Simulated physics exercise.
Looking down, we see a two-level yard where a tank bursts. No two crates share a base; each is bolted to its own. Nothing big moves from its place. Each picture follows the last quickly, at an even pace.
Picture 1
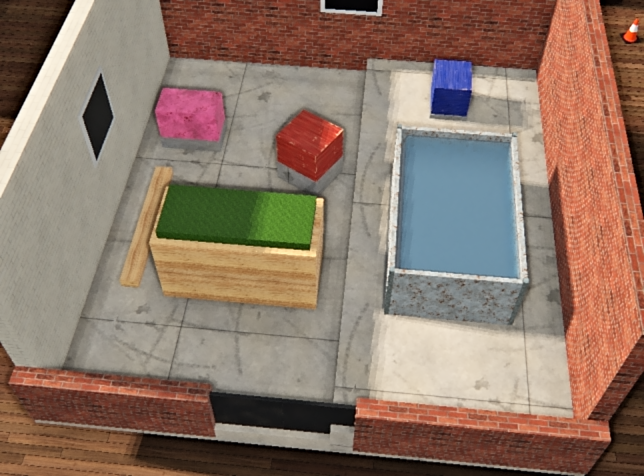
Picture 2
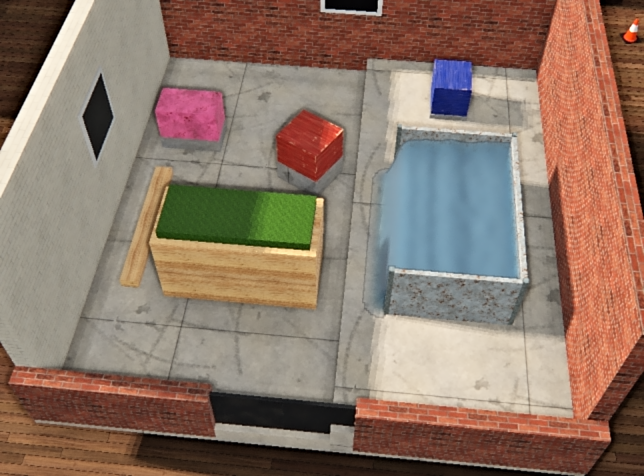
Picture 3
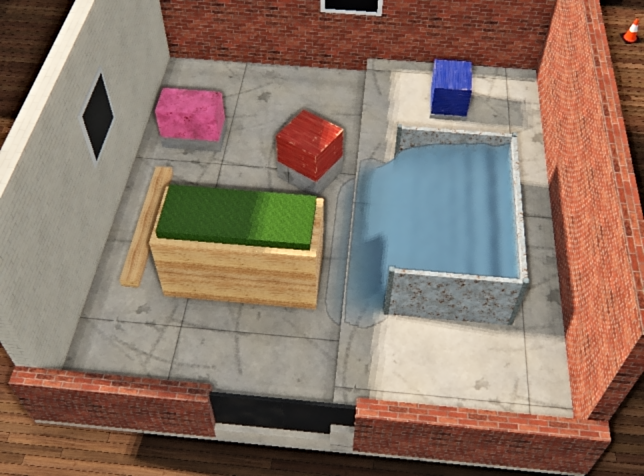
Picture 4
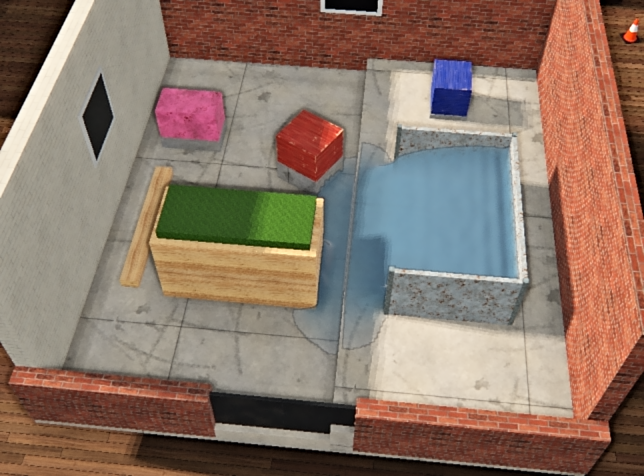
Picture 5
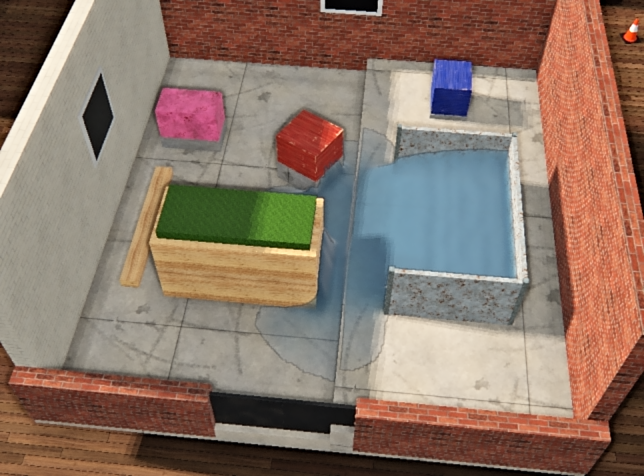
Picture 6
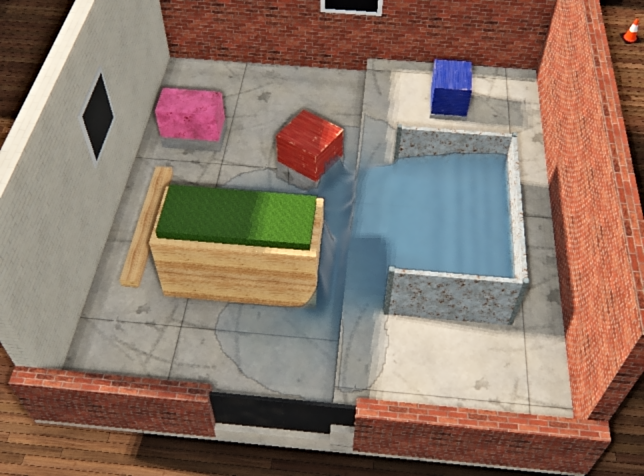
Stone-walled tank bursting open on its left side, water pouring out and spreading across the walled yard past red and green-topped crates.
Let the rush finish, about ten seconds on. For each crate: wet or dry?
Red crate: Reached. Pink crate: Reached. Blue crate: Spared.
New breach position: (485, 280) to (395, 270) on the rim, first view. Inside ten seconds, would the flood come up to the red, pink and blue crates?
Red: Not flooded; pink: Not flooded; blue: Flooded.
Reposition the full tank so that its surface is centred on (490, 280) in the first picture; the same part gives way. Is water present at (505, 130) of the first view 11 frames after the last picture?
Answer for that point: Bone-dry.
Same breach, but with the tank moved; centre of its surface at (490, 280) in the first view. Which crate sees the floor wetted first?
First is the red-painted one.
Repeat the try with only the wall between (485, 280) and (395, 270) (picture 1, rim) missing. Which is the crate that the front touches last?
It's the red one.
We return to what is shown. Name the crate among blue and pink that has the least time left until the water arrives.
That would be the pink-painted one.
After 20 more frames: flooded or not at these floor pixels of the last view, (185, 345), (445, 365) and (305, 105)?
Point one sodden, point two left clear, point three sodden.
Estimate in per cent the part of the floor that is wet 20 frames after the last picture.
My estimate is near 60 per cent.
A moment on, water covers 40 % of the floor; the red crate water round its plinth, the pink crate water round its plinth, the blue crate not reached.
Next, water covers 60 % of the floor; the red crate water round its plinth, the pink crate water round its plinth, the blue crate not reached.
Then, water covers 60 % of the floor; the red crate water round its plinth, the pink crate water round its plinth, the blue crate not reached.
Later, water covers 65 % of the floor; the red crate water round its plinth, the pink crate water round its plinth, the blue crate not reached.
In the end, water covers 60 % of the floor; the red crate was topped, the pink crate was topped, the blue crate stayed above the water.
